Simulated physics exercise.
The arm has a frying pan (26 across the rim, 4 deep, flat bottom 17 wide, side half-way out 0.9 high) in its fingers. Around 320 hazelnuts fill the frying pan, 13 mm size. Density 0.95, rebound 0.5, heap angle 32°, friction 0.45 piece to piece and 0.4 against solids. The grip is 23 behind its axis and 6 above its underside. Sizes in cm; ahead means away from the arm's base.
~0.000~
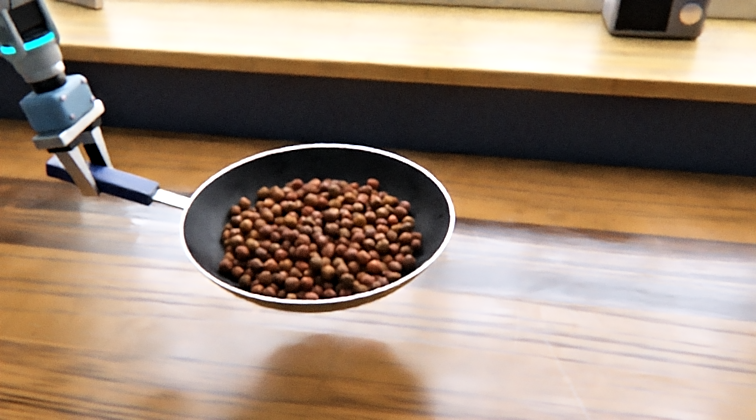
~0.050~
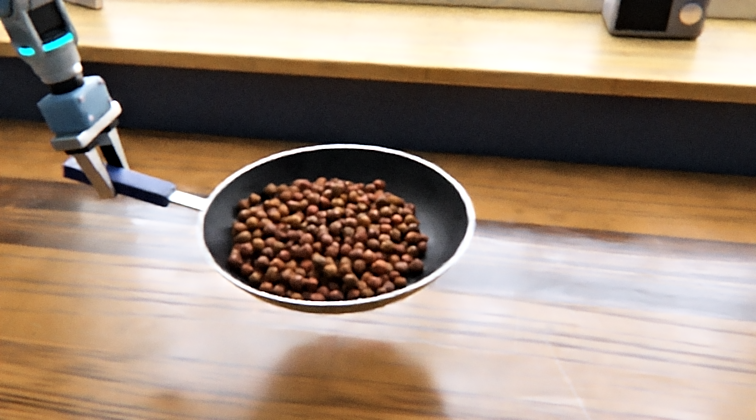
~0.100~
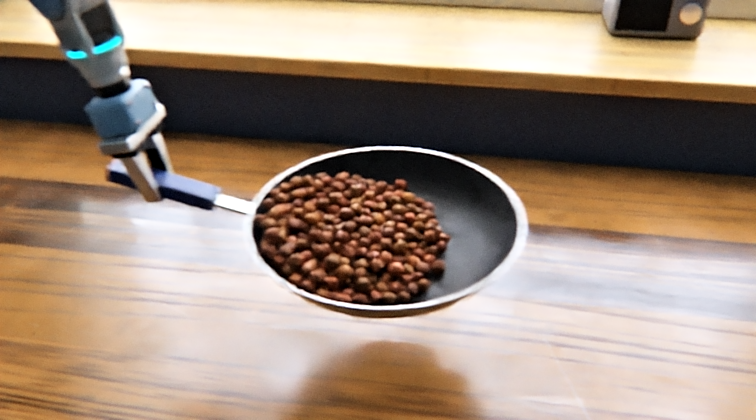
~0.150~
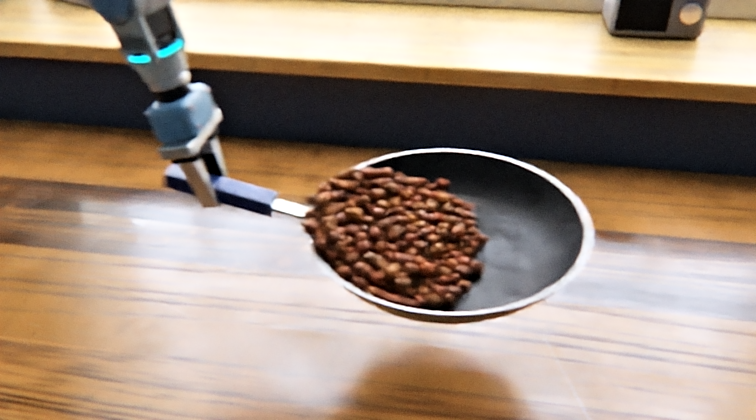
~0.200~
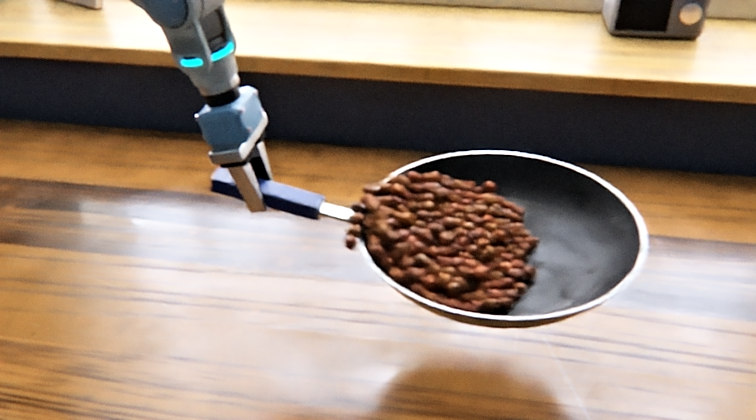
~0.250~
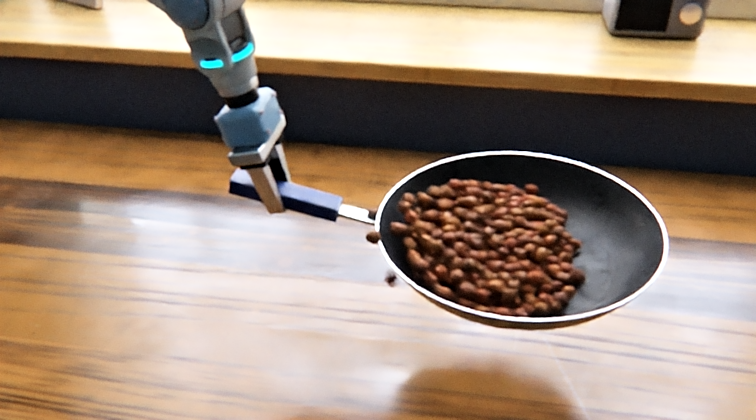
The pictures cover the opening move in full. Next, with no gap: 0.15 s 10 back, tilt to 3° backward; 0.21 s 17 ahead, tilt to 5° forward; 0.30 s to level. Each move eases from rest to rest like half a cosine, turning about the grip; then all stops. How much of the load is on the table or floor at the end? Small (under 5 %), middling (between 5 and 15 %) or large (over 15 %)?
Answer: Middling; between 5 and 15 % of the hazelnuts finish on the table or floor.
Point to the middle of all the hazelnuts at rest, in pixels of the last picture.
At about (610, 266).
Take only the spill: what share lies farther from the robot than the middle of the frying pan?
Roughly 0 per cent.
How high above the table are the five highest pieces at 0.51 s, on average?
Some 25 cm.
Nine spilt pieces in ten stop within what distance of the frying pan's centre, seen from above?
About 55 cm.
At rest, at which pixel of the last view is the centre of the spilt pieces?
Around (378, 330).
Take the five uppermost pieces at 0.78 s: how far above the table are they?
About 15 cm.
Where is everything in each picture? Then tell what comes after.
In the first picture, frying pan middle at (320, 230), level; upper third of the load around (316, 230), from x 225 to 415, top at y 185; 317 in the frying pan.
In the second picture, frying pan middle at (337, 231), level; upper third of the load around (318, 229), from x 235 to 420, top at y 185.
In the third picture, frying pan middle at (385, 234), level; upper third of the load around (318, 221), from x 260 to 445, top at y 180.
In the fourth picture, frying pan middle at (446, 238), tilted 1° backward; upper third of the load around (351, 219), from x 310 to 480, top at y 175.
In the fifth picture, frying pan middle at (496, 241), tilted 2° backward; upper third of the load around (402, 222), from x 350 to 530, top at y 175; 314 in the frying pan, 3 in flight or on a rim.
In the sixth picture, frying pan middle at (515, 242), tilted 2° backward; upper third of the load around (470, 231), from x 375 to 575, top at y 185; 314 in the frying pan, 3 in flight or on a rim.
By 0.51 s, tilted 2° forward, highest piece 28 above the table; 290 in the frying pan, 1 on the table or floor, 26 in flight or on a rim.
By 0.78 s, tilted 2° forward, highest piece 17 above the table; 293 in the frying pan, 10 on the table or floor, 14 in flight or on a rim.
By 1.11 s, level, highest piece 15 above the table; 292 in the frying pan, 25 on the table or floor.
By 2.16 s, level, highest piece 15 above the table; 292 in the frying pan, 25 on the table or floor.
Final count, 292 in the frying pan, 25 on the table or floor. That is 8 % on the table or floor.
